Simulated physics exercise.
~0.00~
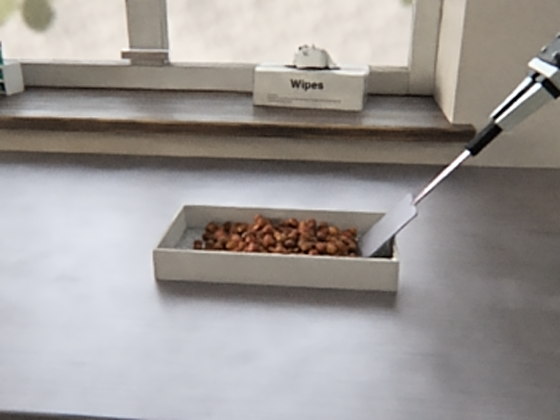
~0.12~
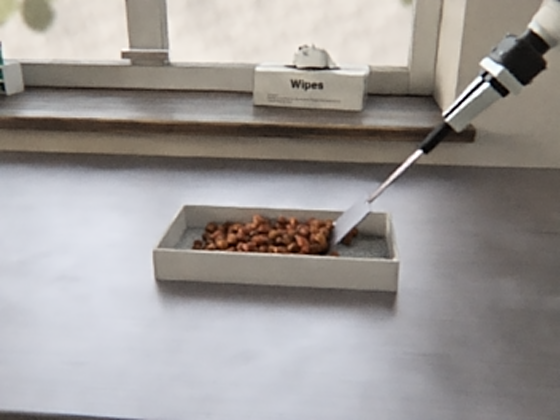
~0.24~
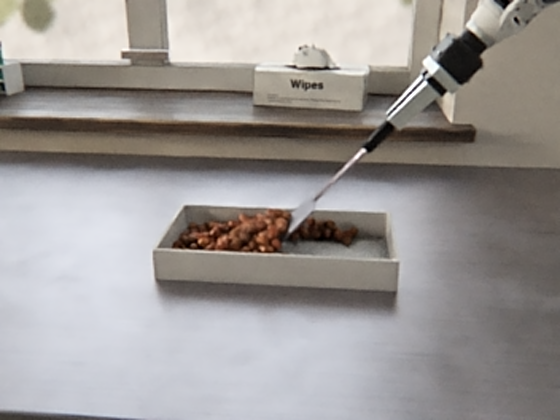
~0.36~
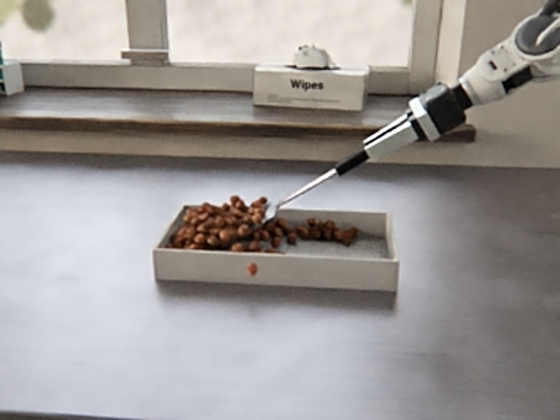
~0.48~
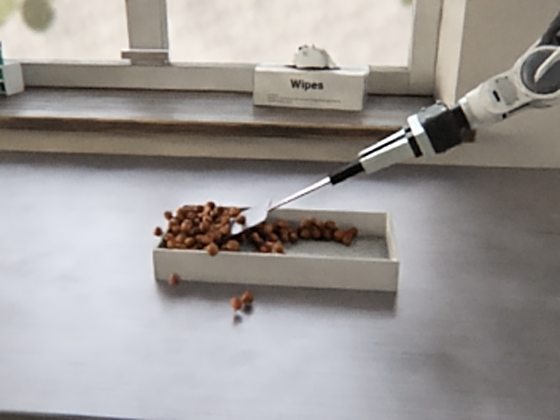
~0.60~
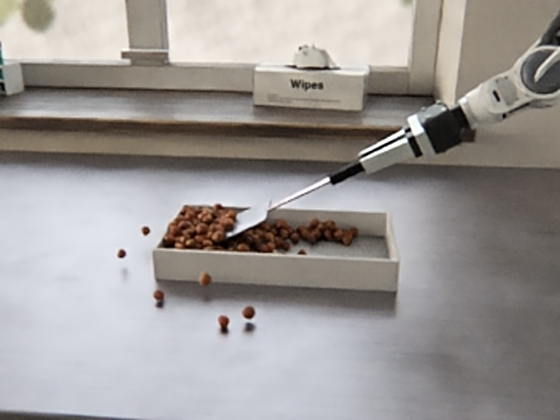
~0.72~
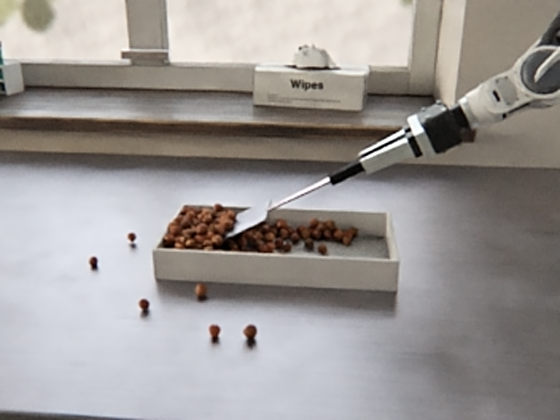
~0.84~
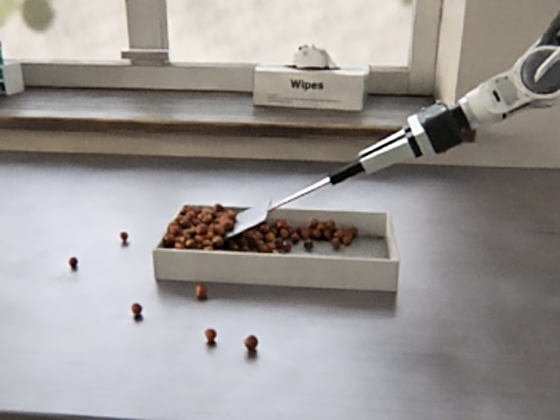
Robot-held paddle pushing brown hazelnuts leftward into a heap in a pale tray, several spilling onto the table and coming to rest.
